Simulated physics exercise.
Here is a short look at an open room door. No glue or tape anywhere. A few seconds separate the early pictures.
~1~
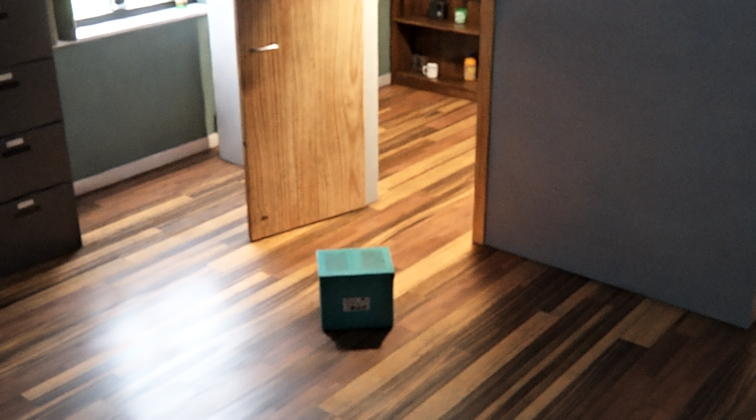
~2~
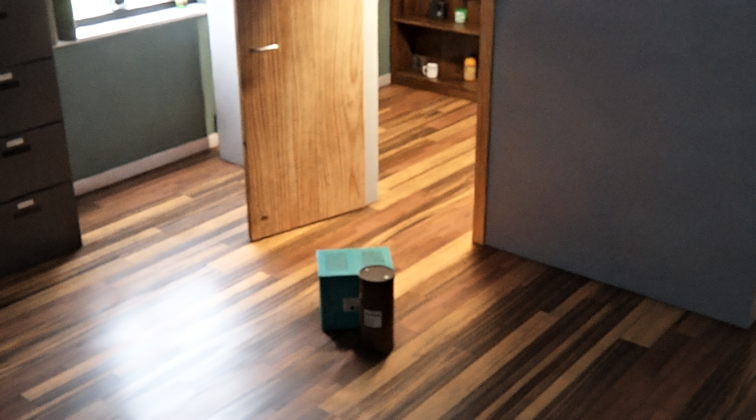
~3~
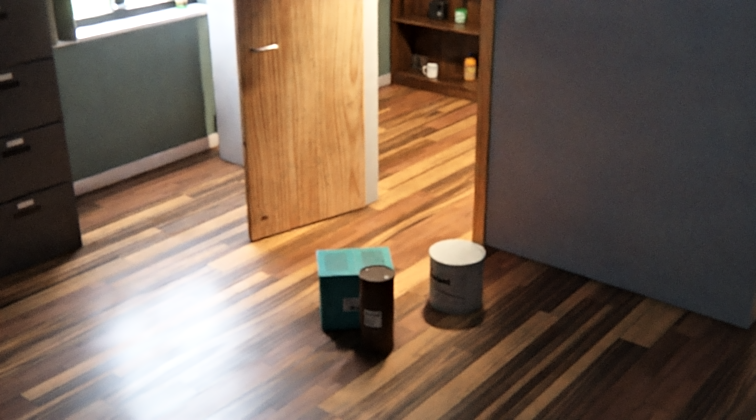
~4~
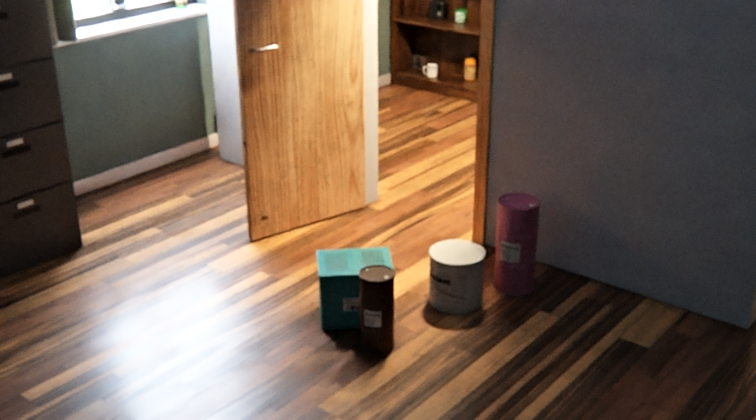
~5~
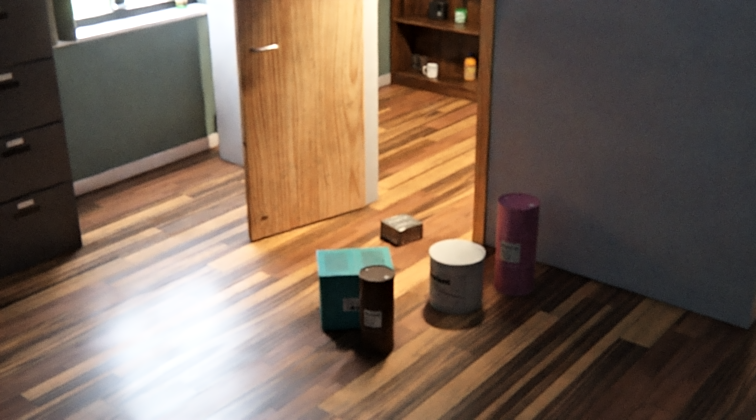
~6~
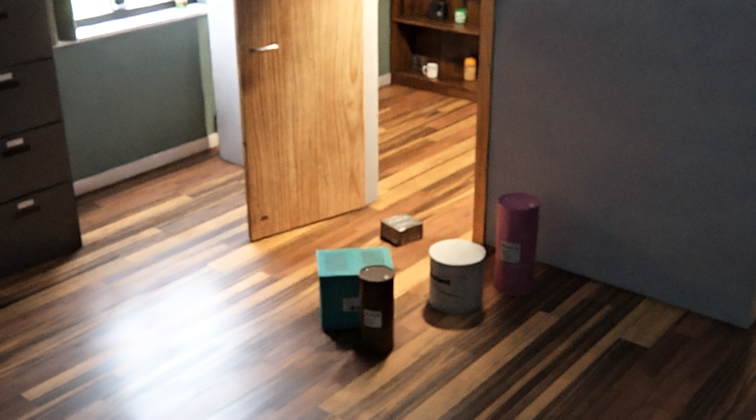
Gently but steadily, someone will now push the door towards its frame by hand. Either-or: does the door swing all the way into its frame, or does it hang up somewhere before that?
The door swings all the way in.
Then, 1.30 s on from there, door 74° open.
Then, 2.40 s on from there, door 32° open; grey box shifted a little near (410, 229).
Then, 3.00 s on from there, door 9° open; grey box shifted about its own width near (436, 221).
In the end, door 0° open; moved from the start, grey box; the other 4 unmoved. At the end, from the last picture's camera, grey box near (445, 216).
